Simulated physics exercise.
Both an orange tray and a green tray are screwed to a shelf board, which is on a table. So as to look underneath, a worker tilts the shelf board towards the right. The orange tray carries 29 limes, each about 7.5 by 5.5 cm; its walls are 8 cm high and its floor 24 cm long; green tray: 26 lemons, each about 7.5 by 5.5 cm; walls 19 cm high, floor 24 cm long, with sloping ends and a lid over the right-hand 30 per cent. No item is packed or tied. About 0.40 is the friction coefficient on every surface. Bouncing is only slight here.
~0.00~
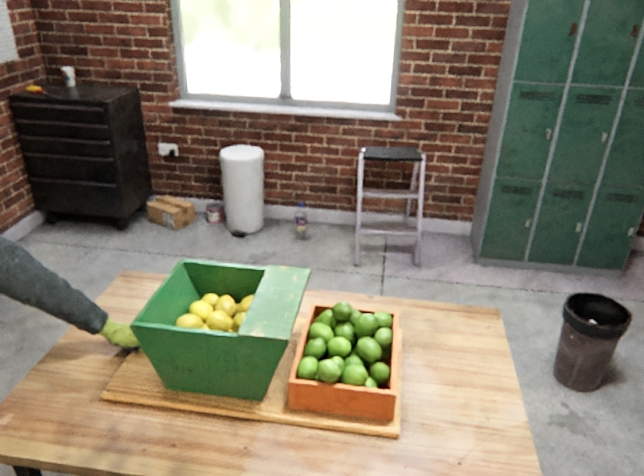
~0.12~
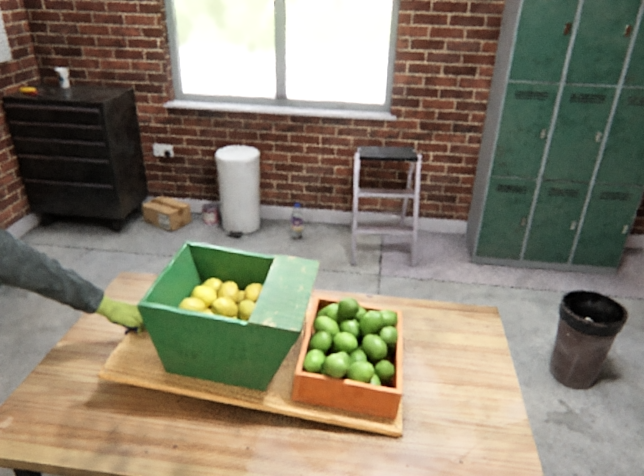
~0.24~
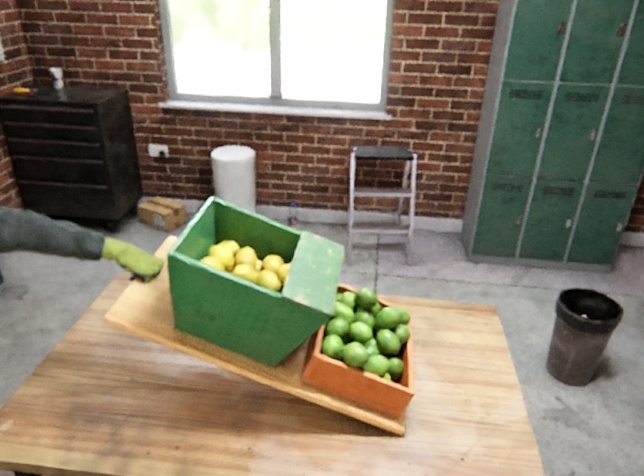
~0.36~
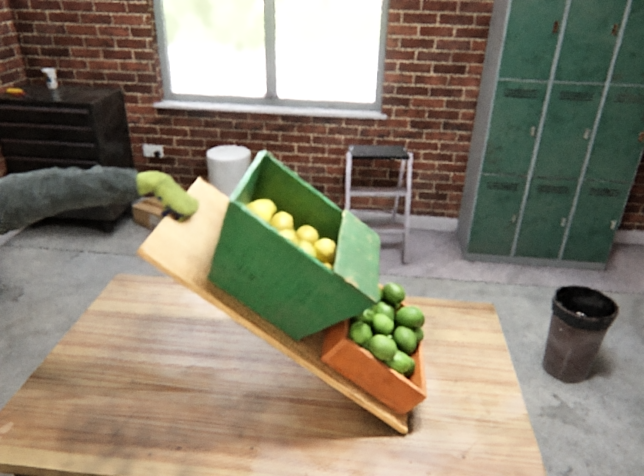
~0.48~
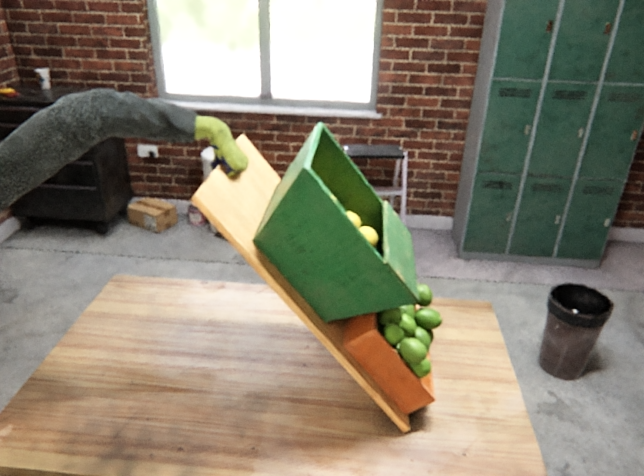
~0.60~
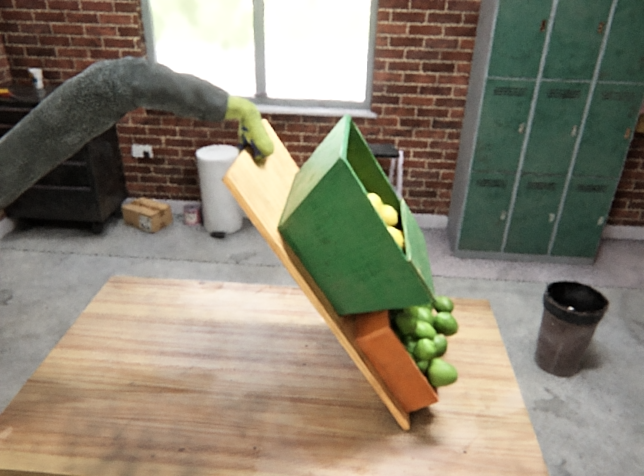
A gloved hand lifts a board's left end, tilting trays of lemons and limes steeply rightward.
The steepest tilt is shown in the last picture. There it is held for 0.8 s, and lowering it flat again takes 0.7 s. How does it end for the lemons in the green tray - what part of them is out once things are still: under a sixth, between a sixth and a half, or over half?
The green tray ends up having lost under a sixth of them.
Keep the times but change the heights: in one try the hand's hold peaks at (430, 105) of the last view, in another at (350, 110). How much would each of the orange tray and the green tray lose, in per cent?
First try, then second: The orange tray sheds 80 then 70 per cent, and the green tray sheds 40 then 30 per cent.
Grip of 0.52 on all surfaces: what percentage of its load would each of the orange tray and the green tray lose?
That would cost the orange tray 50 and the green tray 0 per cent of the load.
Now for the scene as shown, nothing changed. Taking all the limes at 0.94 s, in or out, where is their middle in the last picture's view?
Near (427, 351).
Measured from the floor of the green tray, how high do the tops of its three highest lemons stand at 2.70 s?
About 16 cm.
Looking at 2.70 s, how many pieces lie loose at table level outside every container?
Count of pieces: About 8.
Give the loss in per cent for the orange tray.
Orange tray, 50 in a hundred gone.
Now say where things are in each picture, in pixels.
In the first frame (each is followed by its nearest rim corner in this view; the camera moves round a little), green tray, (284, 340); orange tray, (391, 392); 0° from level; none out.
In the second frame, green tray, (295, 332); orange tray, (397, 391); 6° from level.
In the third frame, green tray, (326, 314); orange tray, (410, 391); 20° from level.
In the fourth frame, green tray, (371, 301); orange tray, (423, 393); 37° from level.
In the fifth frame, green tray, (413, 298); orange tray, (433, 396); 51° from level.
In the sixth frame, green tray, (430, 298); orange tray, (437, 396); 57° from level; 1 out, the lowest lime at (443, 374).
After 0.94 s, tilt 57°; orange tray 16 in, 13 out and green tray 26 in, 0 out.
After 1.36 s, tilt 57°; orange tray 14 in, 15 out and green tray 26 in, 0 out.
After 1.95 s, tilt 7°; orange tray 14 in, 15 out and green tray 26 in, 0 out.
When it is over (at 2.70 s), orange tray 14 in, 15 out and green tray 26 in, 0 out. Asked share, 0 of 26, 0 per cent.
